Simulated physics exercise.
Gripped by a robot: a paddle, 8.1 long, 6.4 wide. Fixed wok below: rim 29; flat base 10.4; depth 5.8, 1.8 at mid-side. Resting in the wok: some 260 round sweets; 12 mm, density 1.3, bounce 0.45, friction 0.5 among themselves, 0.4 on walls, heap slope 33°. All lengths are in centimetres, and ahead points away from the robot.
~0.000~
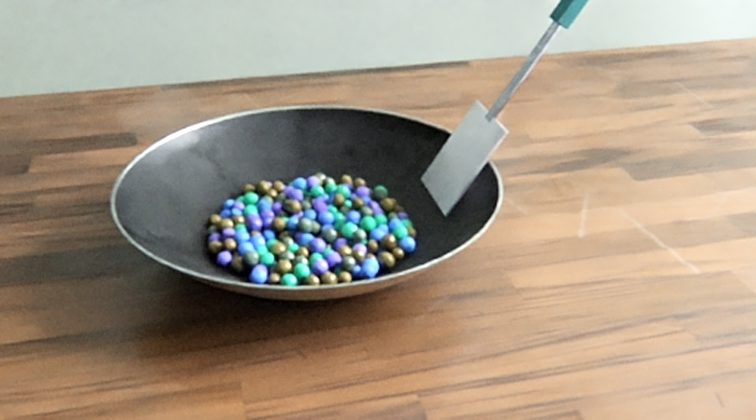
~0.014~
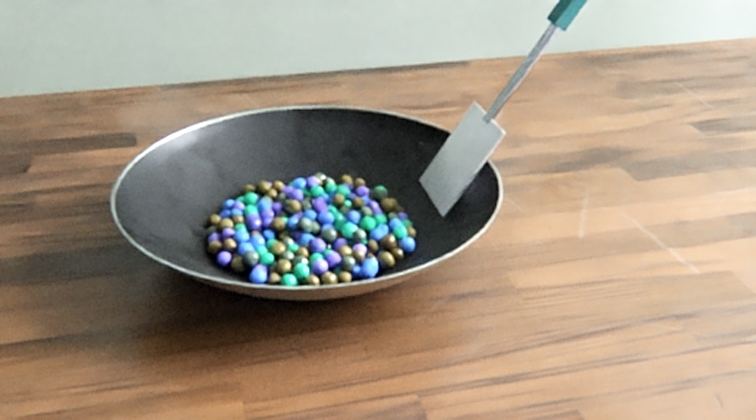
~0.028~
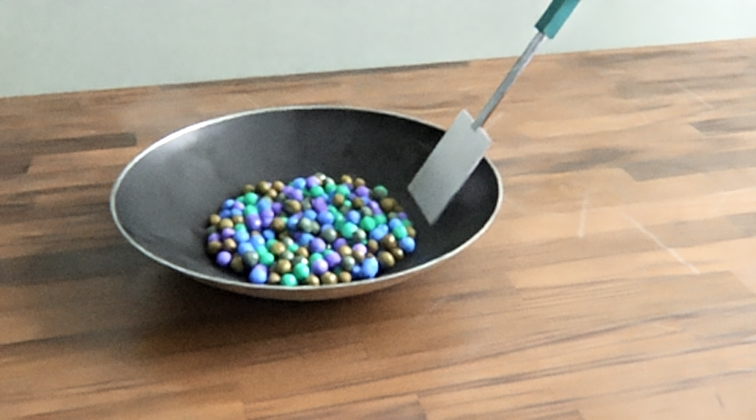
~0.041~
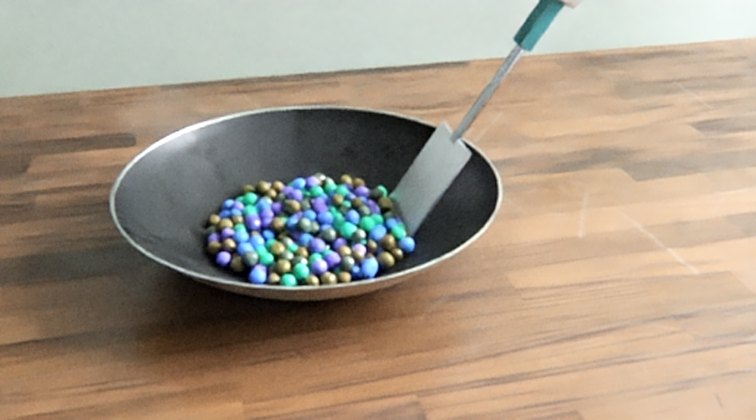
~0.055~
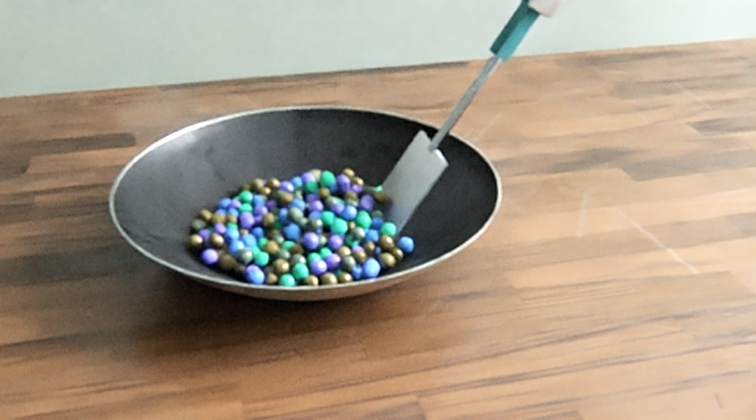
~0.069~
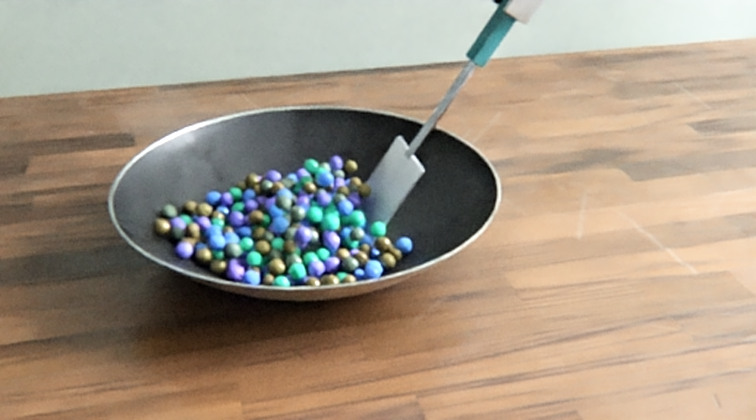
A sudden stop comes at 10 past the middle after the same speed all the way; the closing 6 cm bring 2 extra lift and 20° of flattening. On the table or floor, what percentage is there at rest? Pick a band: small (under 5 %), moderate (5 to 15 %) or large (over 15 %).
The share is large, over 15 %.
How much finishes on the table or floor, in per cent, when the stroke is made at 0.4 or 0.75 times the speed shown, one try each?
Try one about 10 %, try two about 30 %.
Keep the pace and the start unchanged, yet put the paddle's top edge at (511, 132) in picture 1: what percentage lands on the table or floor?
About 30%.
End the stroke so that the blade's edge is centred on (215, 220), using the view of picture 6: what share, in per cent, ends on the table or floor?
About 10 per cent.
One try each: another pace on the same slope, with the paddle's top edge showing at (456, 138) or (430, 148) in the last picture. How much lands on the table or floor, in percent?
I'd estimate close to 10 and 25 in a hundred.
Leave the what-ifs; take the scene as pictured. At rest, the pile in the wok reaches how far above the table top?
Roughly 5.0 cm.
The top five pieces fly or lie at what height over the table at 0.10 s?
8 cm.
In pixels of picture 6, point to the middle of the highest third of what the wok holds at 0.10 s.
It is centred near (251, 205).
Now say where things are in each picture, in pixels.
In the first frame, paddle top edge at (492, 116), sloping 56°; upper third of the load around (315, 219), from x 215 to 410, top at y 180; 265 in the wok.
In the second frame, paddle top edge at (490, 117), sloping 56°; upper third of the load around (315, 219), from x 215 to 410, top at y 180.
In the third frame, paddle top edge at (477, 125), sloping 56°; upper third of the load around (315, 219), from x 215 to 410, top at y 180.
In the fourth frame, paddle top edge at (456, 137), sloping 56°; upper third of the load around (316, 219), from x 215 to 405, top at y 180.
In the fifth frame, paddle top edge at (434, 147), sloping 56°; upper third of the load around (311, 216), from x 195 to 405, top at y 175.
In the sixth frame, paddle top edge at (411, 152), sloping 56°; upper third of the load around (291, 211), from x 160 to 405, top at y 165; 265 in the wok.
After 0.10 s, sloping 56°, highest piece 8 above the table; 264 in the wok, 1 on the blade or in flight.
After 0.14 s, sloping 52°, highest piece 11 above the table; 255 in the wok, 10 on the blade or in flight.
After 0.35 s, sloping 36°, highest piece 15 above the table; 187 in the wok, 43 on the table or floor, 35 on the blade or in flight.
After 1.40 s, sloping 36°, highest piece 7 above the table; 187 in the wok, 78 on the table or floor.
At rest, 187 in the wok, 78 on the table or floor. That is 29 % on the table or floor.
